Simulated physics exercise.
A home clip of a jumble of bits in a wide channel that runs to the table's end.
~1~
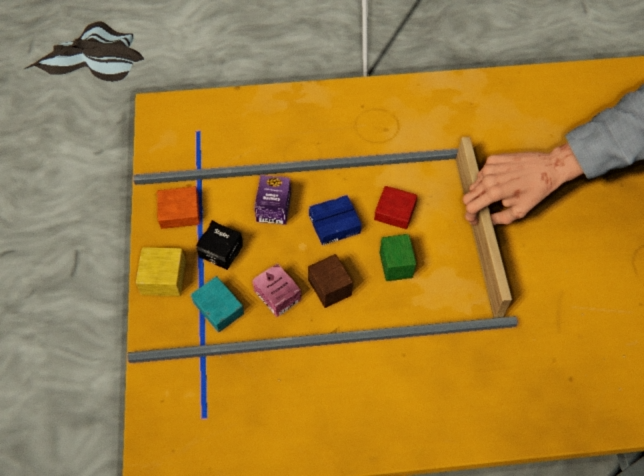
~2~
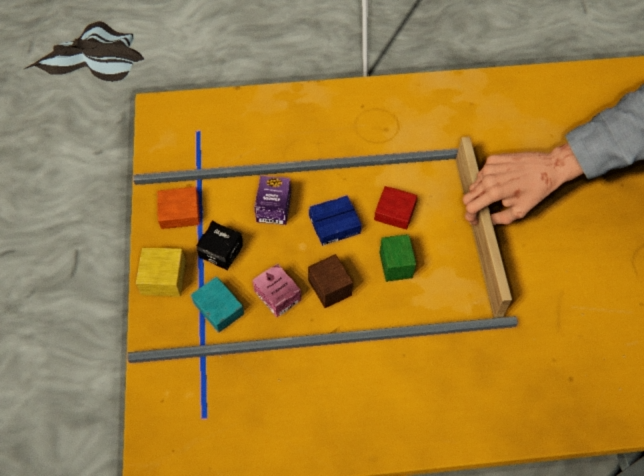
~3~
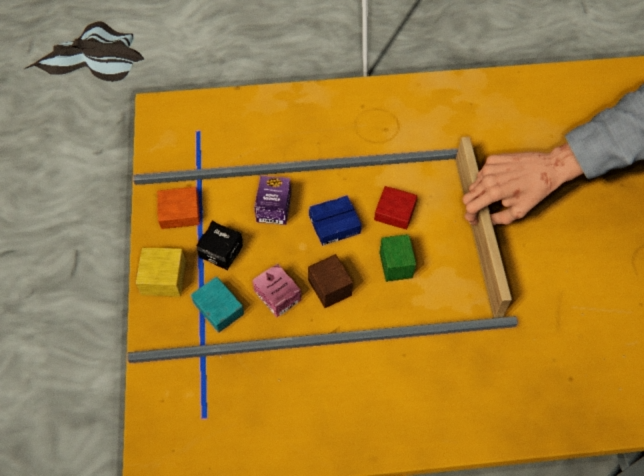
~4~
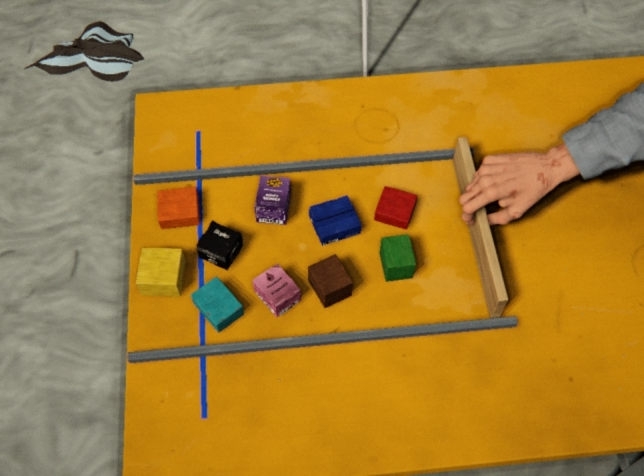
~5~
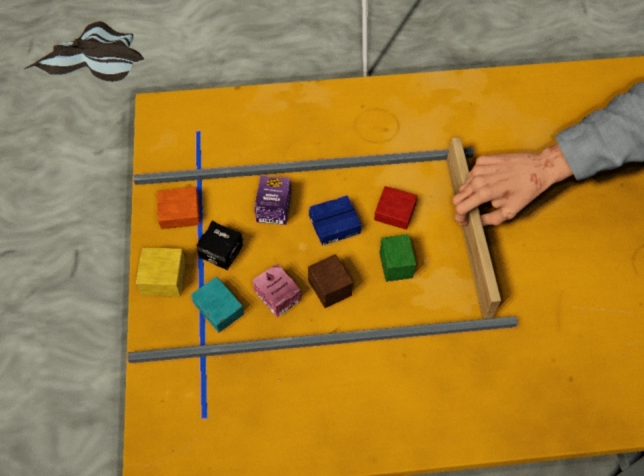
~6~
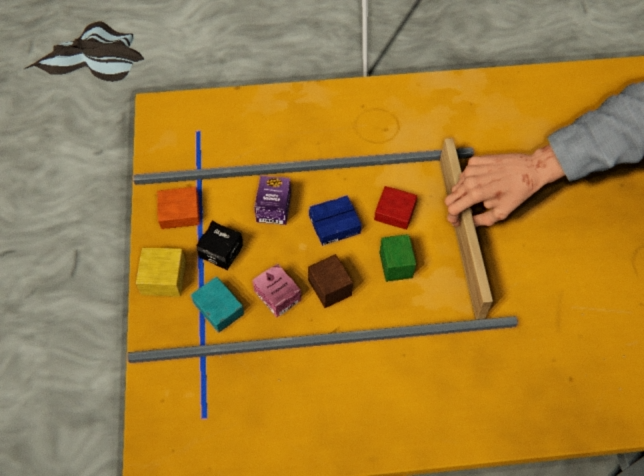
A wooden board held by a hand at the right of a wide channel rests still at first, then slides slowly a short way left between two grey rails. The scattered coloured blocks and small boxes, some near a blue line across the table, stay where they are, with a gap still between them and the board.
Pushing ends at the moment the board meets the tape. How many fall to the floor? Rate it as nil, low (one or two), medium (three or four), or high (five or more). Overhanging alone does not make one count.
Medium, three or four.
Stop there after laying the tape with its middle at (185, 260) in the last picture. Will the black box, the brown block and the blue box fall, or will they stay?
The black box is no longer there; as for the brown block, it is still there; and the blue box is no longer there.
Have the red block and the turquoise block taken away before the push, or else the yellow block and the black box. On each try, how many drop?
First try: 1 fallen; other try: 1.
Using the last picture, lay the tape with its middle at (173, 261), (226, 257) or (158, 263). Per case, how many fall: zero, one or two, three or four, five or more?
First 5 or more, next either one or two, finally five or more.
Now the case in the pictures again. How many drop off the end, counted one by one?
Count of fallen: 4.
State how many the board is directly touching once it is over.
That would be 4 of them.
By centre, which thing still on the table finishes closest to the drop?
Blue box.
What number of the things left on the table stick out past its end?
I count 1 overhanging.
Soon after, none off yet; yellow block at rest near (162, 272); orange block at rest near (179, 208); turquoise block at rest near (218, 305).
At rest, the number that fall off is three or four; fallen, black box, turquoise block, orange block and yellow block.
